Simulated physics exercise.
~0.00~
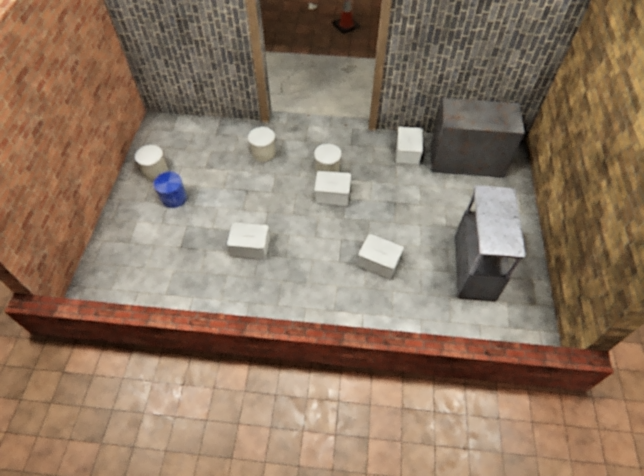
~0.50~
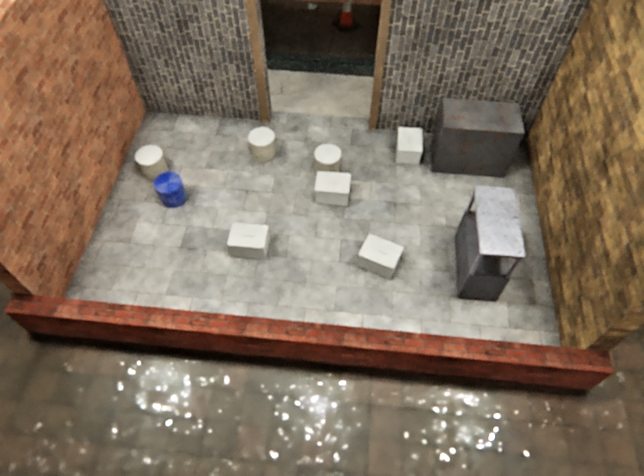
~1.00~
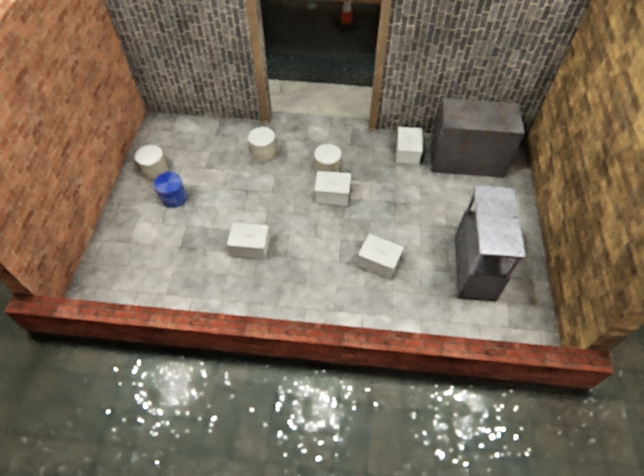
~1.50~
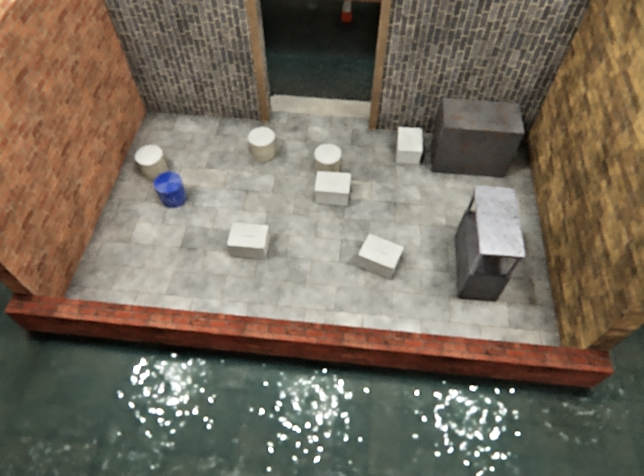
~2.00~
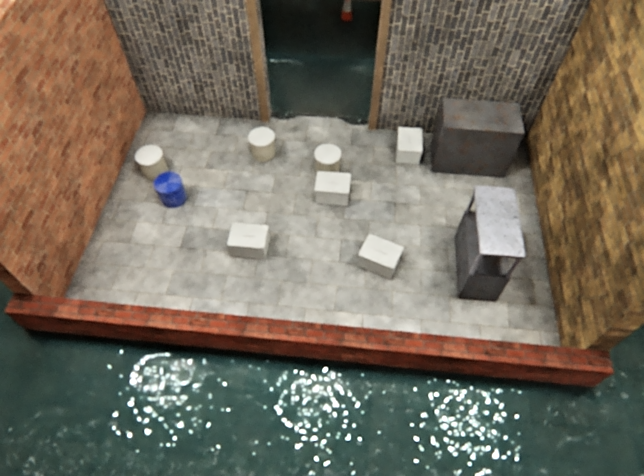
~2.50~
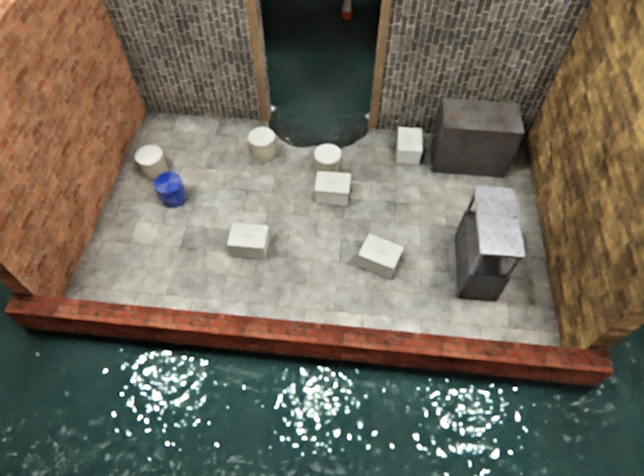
Water spreads around a small, grey-floored corner store, seen from high up, with a doorway in its grey back wall. A blue pail sits at the left among white pails and totes, with dark grey units at the right and a low red wall in front. Dark green, glinting water covers the tiles outside, then creeps through the doorway onto the floor in a rounded edge, while the objects and camera stay still.
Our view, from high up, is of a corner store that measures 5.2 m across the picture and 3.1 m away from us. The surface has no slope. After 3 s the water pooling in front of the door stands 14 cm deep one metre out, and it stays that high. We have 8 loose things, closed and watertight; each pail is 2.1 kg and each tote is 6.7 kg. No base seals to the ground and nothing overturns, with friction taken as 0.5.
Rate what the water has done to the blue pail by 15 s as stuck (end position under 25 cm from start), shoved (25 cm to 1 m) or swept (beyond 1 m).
The blue pail is shoved.
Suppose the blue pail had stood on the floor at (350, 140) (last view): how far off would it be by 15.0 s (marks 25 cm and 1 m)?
It ends far away.
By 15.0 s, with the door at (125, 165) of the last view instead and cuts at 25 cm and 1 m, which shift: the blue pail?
Outcome: The blue pail moves far off.
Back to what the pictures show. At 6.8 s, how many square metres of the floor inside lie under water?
I'd put it close to 12 m2.
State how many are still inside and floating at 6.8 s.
Of them, 1.
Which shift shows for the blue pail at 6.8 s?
Displacement near 0 cm.
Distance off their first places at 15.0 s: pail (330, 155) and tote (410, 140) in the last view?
150 cm and 10 cm respectively.
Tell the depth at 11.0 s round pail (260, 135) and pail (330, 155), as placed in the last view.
First about 4 cm, second about 7 cm.
After 3.5 s the blue pail is near (168, 182), 0.0 m from its start, aground; 1 afloat.
After 6.8 s the blue pail is near (168, 182), 0.0 m from its start, aground; 1 afloat.
After 11.0 s the blue pail is near (186, 151), 0.5 m from its start, afloat; 7 afloat.
After 15.0 s the blue pail is near (215, 183), 0.6 m from its start, afloat; 8 afloat.
